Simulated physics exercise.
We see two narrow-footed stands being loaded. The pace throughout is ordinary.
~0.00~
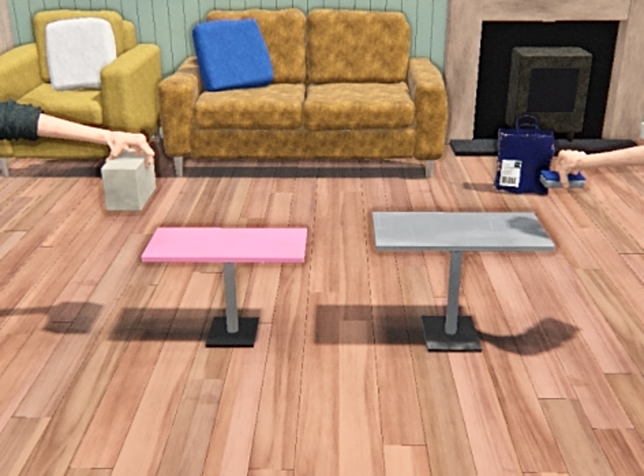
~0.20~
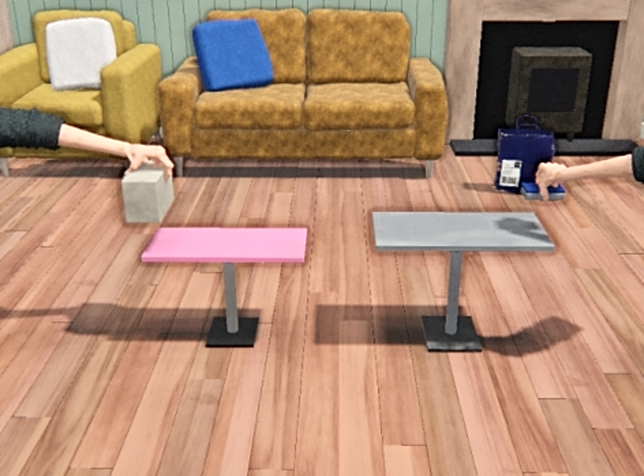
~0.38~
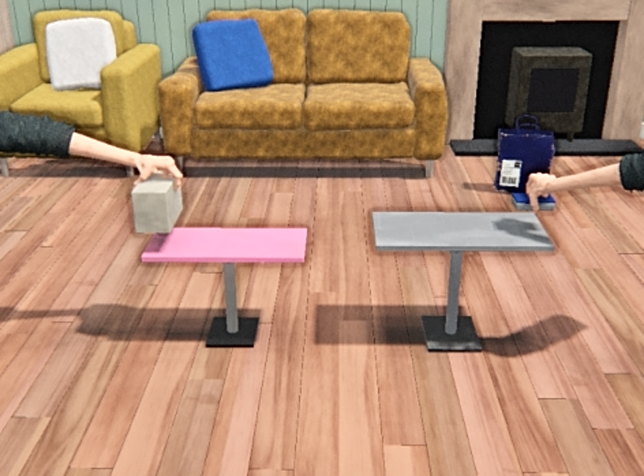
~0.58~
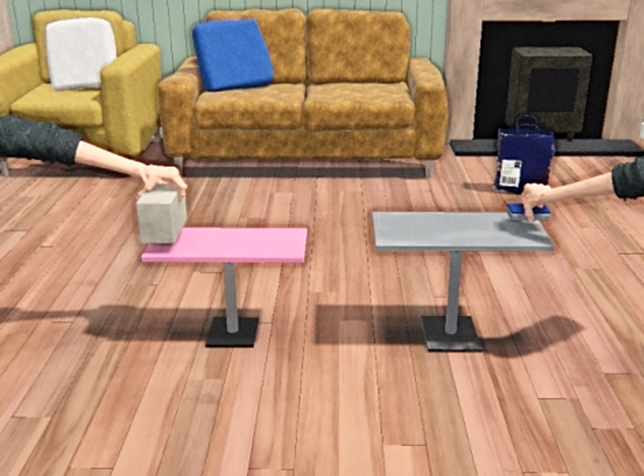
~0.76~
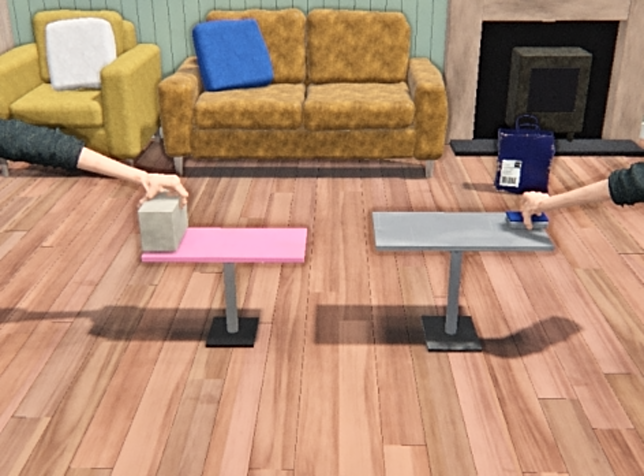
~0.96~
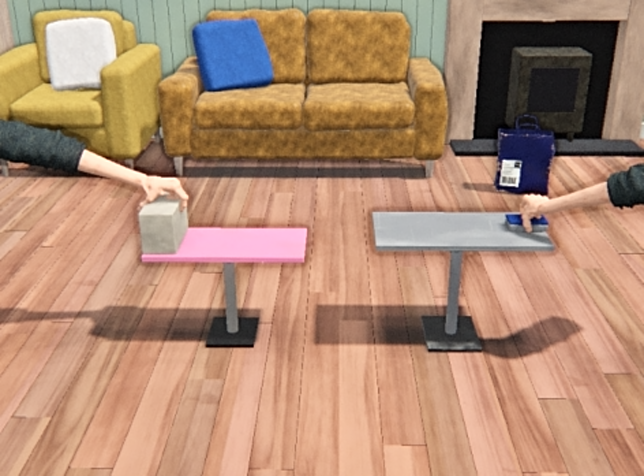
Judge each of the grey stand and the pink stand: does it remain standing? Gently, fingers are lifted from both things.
Result: The grey stand does not fall, the pink stand does not stay up.
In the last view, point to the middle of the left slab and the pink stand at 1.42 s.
The left slab around (112, 257); the pink stand around (175, 247).
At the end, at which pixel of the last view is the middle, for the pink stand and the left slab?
The pink stand around (126, 274); the left slab around (8, 315).
After 1.42 s, grey stand at rest near (458, 231); pink stand tipped 31° from how it was near (175, 247).
At rest (2.3 s), the grey stand stays flat on its feet, near (458, 231); the pink stand tips up, near (126, 274).
